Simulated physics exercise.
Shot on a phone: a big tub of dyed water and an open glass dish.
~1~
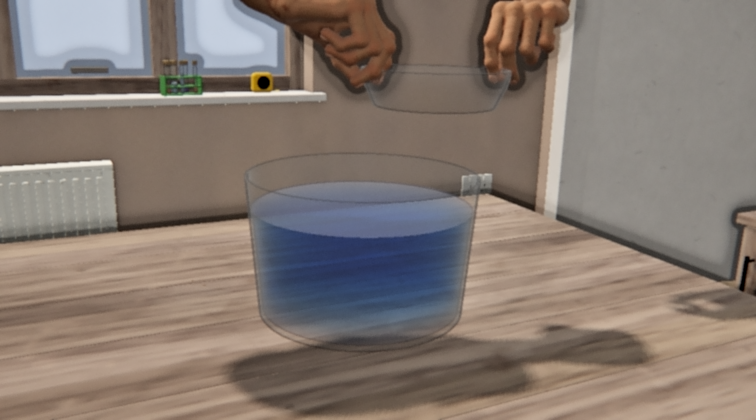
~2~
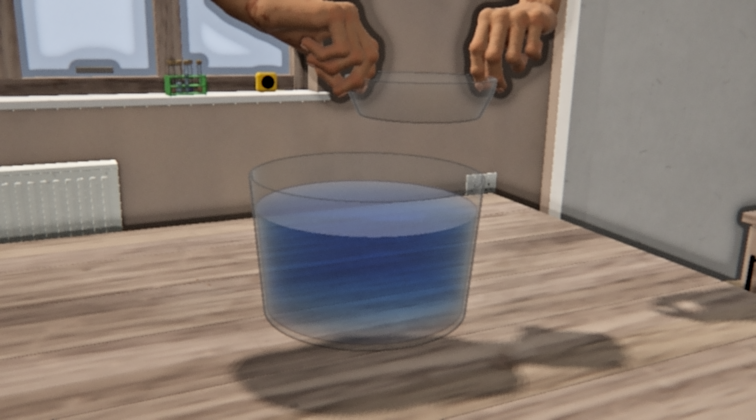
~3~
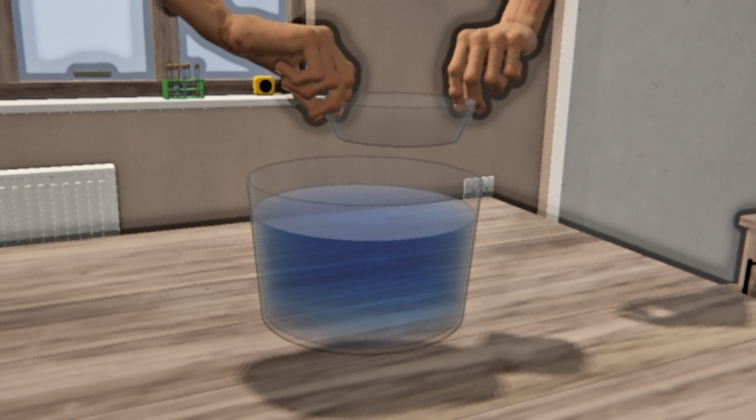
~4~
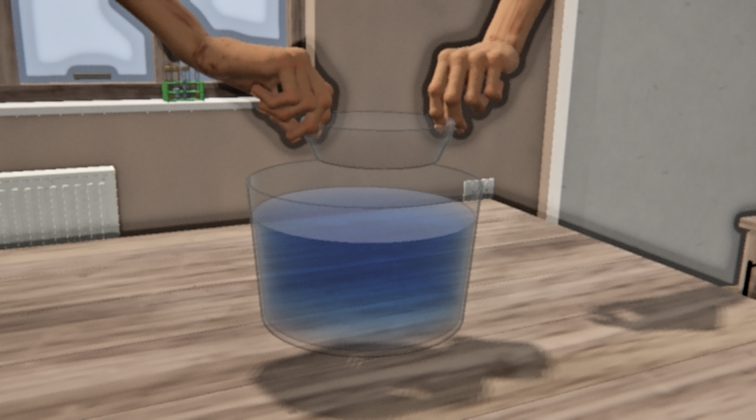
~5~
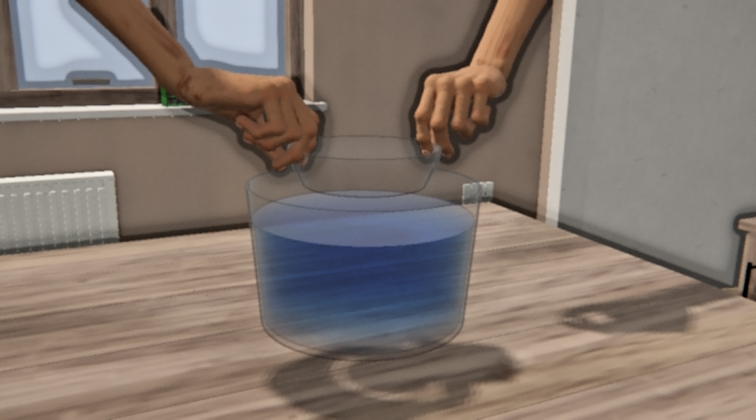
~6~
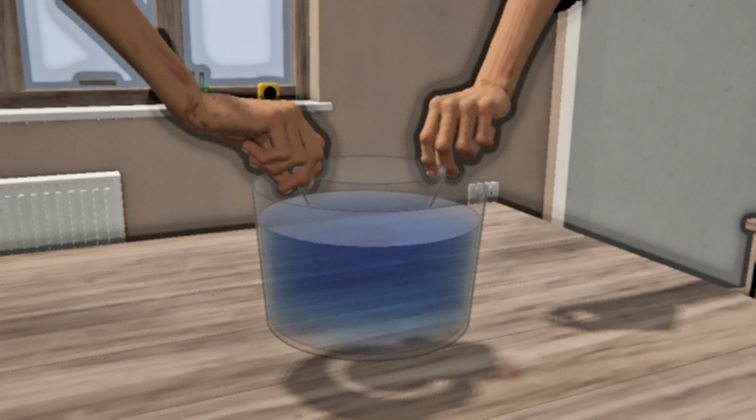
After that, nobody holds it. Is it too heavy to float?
Chances are it won't go down when they let go.
Soon after, the dish dips into the dyed water.
Later, it bobs and steadies.
In the end, the dish floats with about half of its side showing.
